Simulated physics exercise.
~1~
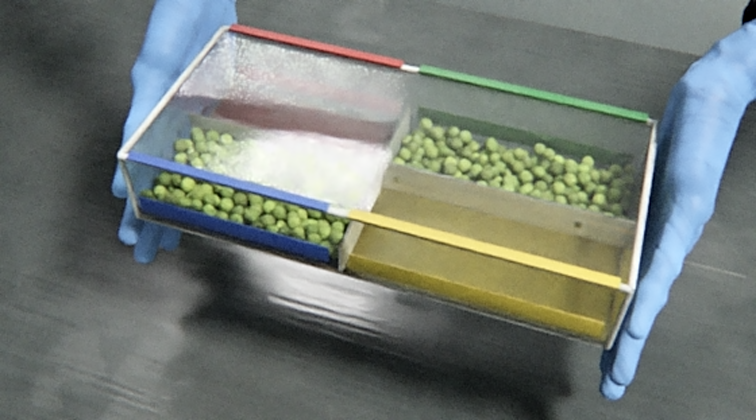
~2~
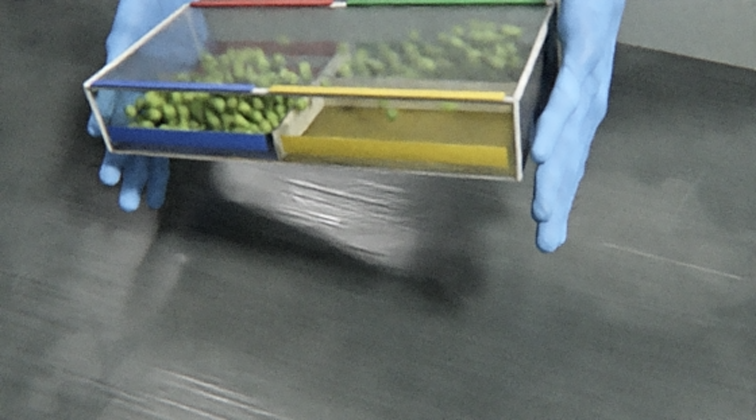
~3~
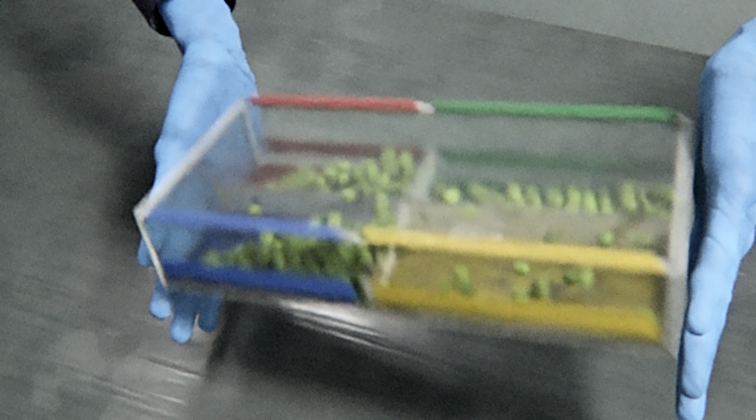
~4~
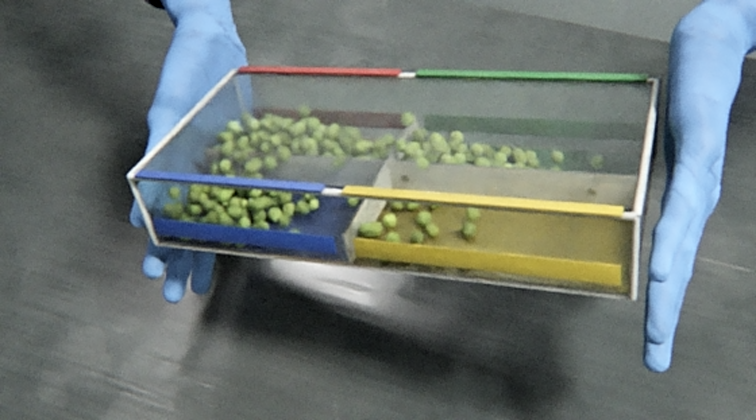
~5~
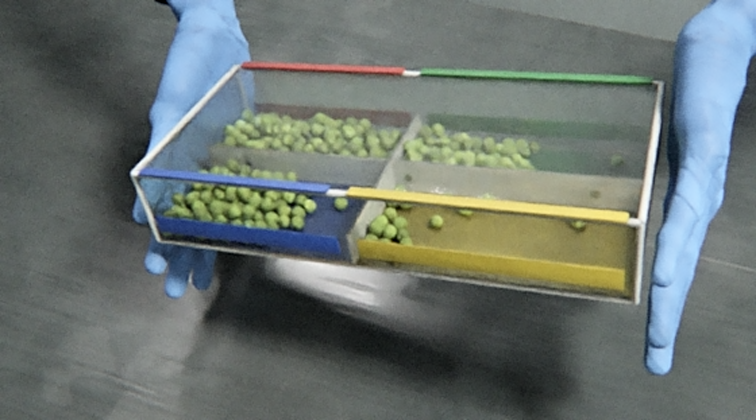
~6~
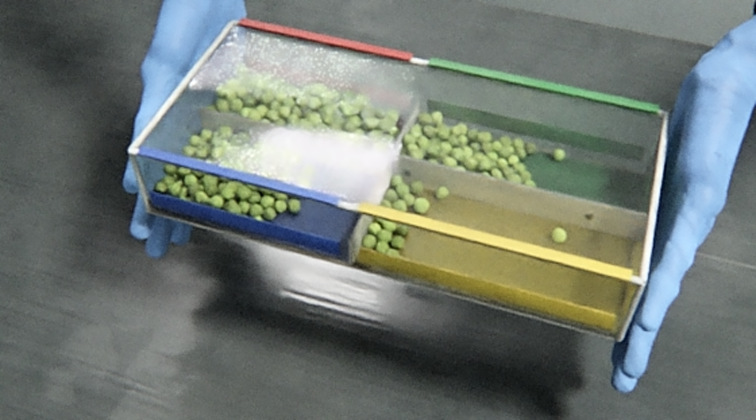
Green peas in a clear divided box scatter into all four sections as gloved hands shake it.
